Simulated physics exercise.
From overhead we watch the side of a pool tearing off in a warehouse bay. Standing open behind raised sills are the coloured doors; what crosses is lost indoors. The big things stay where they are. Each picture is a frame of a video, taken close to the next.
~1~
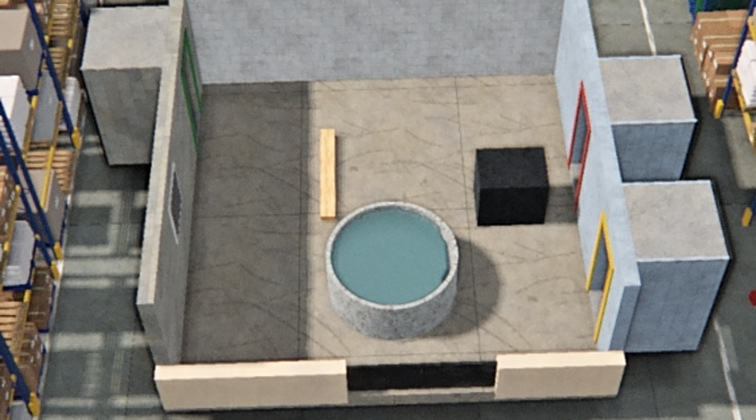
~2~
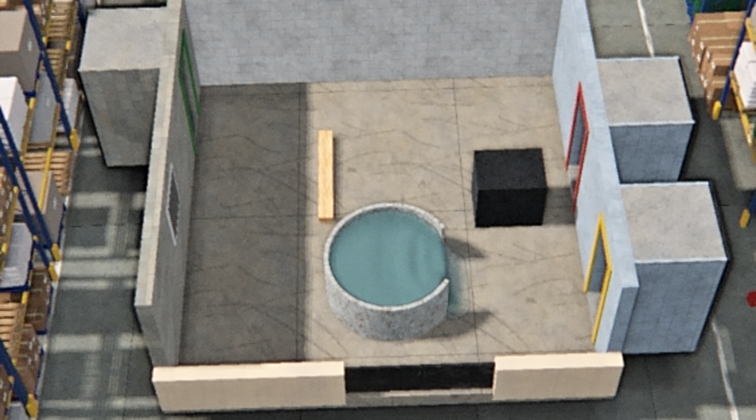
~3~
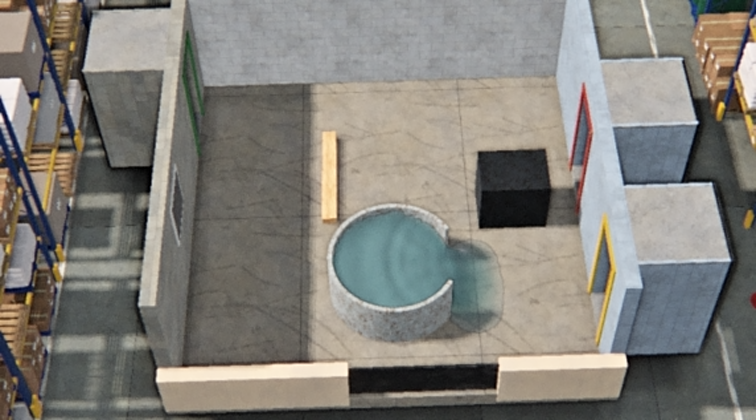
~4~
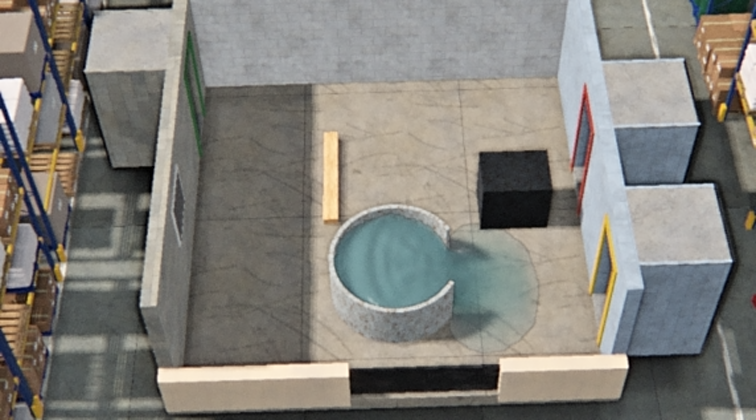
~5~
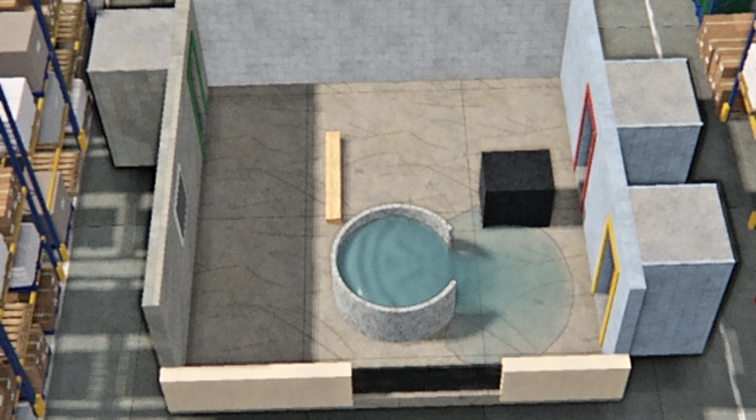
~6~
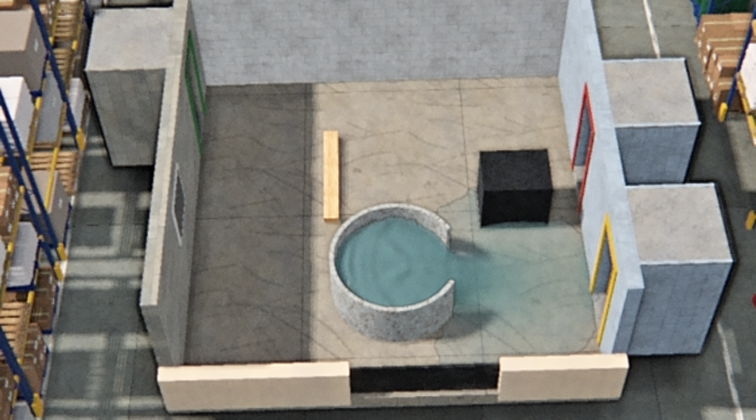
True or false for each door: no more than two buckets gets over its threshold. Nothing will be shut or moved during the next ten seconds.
The green door - true; the red door - true; the yellow door - false.
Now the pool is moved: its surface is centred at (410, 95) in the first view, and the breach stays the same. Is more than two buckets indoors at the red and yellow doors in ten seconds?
Lab note - red door crosses the line; yellow door never reaches it.
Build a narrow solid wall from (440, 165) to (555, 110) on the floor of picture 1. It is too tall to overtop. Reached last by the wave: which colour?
I'd say the door marked green is last.
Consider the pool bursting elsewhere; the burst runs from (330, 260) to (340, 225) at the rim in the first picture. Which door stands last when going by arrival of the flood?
The red one, I reckon.
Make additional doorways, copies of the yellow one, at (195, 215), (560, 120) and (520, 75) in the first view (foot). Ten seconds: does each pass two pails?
First ends up below, second ends up below, third ends up above.
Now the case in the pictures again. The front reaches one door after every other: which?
Result: The one in green.
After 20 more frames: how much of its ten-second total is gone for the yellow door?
Close to 70 out of every hundred.
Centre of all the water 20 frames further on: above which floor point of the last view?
My pick is pixel (487, 268).
A moment on, water covers 20 % of the floor; the green door not reached, the red door wet at the sill, nothing in, the yellow door far over two buckets in.
Next, water covers 25 % of the floor; the green door not reached, the red door wet at the sill, nothing in, the yellow door far over two buckets in.
Then, water covers 35 % of the floor; the green door not reached, the red door wet at the sill, nothing in, the yellow door far over two buckets in.
Later, water covers 70 % of the floor; the green door not reached, the red door under two buckets in, the yellow door far over two buckets in.
In the end, water covers 95 % of the floor; the green door wet at the sill, nothing in, the red door under two buckets in, the yellow door far over two buckets in.
